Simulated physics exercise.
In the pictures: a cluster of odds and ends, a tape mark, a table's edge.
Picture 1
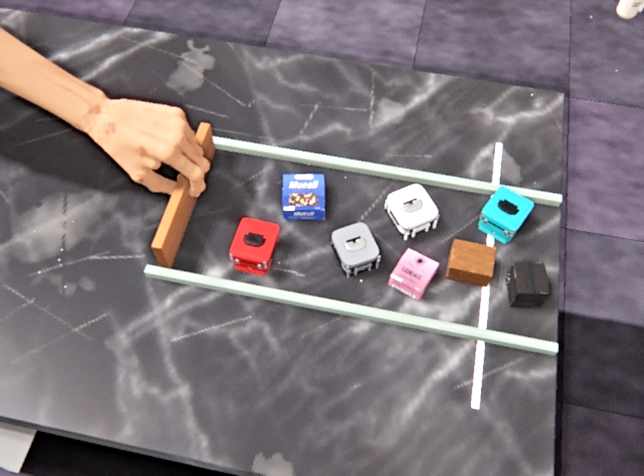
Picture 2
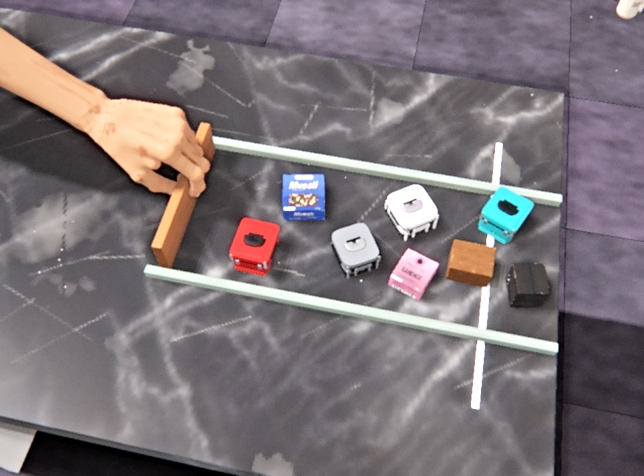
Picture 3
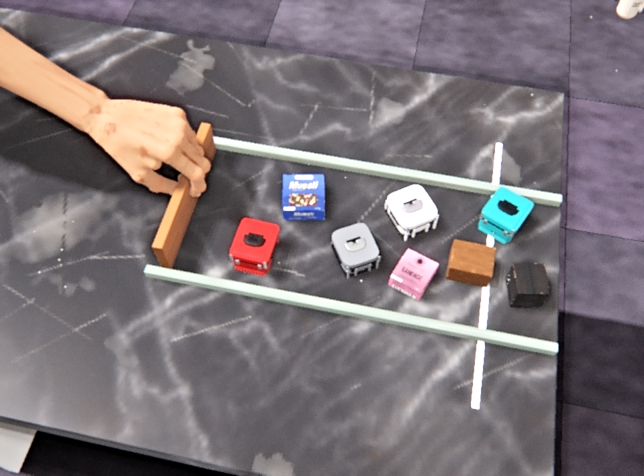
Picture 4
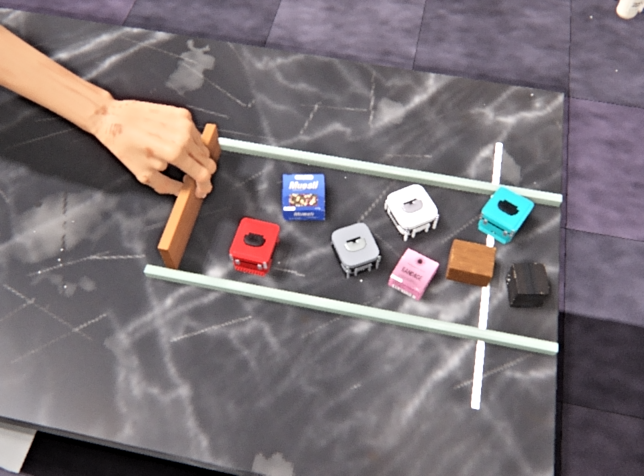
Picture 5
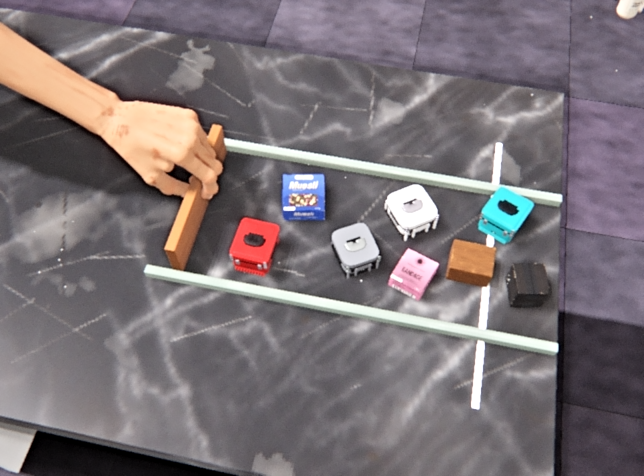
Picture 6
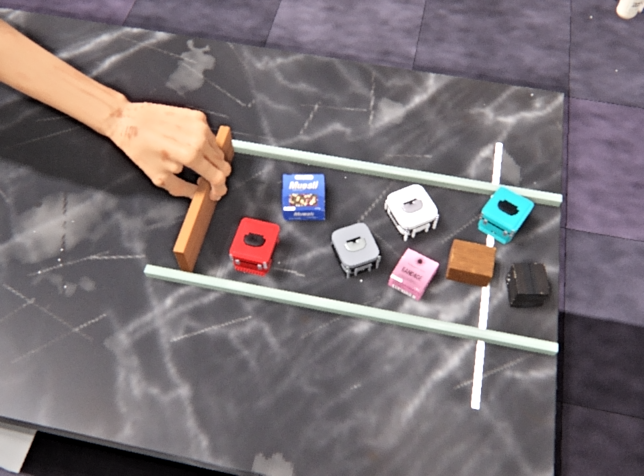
A hand slides a wooden board slightly right toward small scattered objects on a dark table.
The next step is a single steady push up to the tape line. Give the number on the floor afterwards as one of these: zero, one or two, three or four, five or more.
On the floor afterwards: Three or four.
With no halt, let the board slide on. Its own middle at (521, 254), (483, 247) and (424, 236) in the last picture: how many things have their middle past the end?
Per position: 6 / 4 / 0.
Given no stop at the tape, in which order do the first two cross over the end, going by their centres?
In order: The black box, the brown block.
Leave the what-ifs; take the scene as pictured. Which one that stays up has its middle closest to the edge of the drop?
The white case.
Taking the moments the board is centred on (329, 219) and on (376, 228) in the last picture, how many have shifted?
Up to then 4, and up to the other point 7.
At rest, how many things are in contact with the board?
At rest, 2 are in contact.
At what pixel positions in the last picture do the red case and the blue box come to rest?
In the last picture they sit at about (507, 294) and about (514, 238).
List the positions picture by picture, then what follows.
Black box (527, 285); turquoise case (505, 215); brown block (471, 263); board (186, 194); tape (489, 260), in the first frame.
Turquoise case (505, 215); white case (411, 212), in the second frame.
Brown block (471, 264); pink box (413, 274), in the third frame.
Black box (527, 286); red case (256, 247), in the fourth frame.
Turquoise case (505, 215); grey case (355, 250), in the fifth frame.
Black box (527, 286); turquoise case (505, 215); brown block (471, 264); board (207, 198); tape (489, 260), in the sixth frame.
A little later, none off yet; black box at rest near (527, 286); turquoise case at rest near (505, 215); brown block at rest near (471, 264).
When it is over, the number that fall off is three or four; down, pink box, brown block, turquoise case and black box.
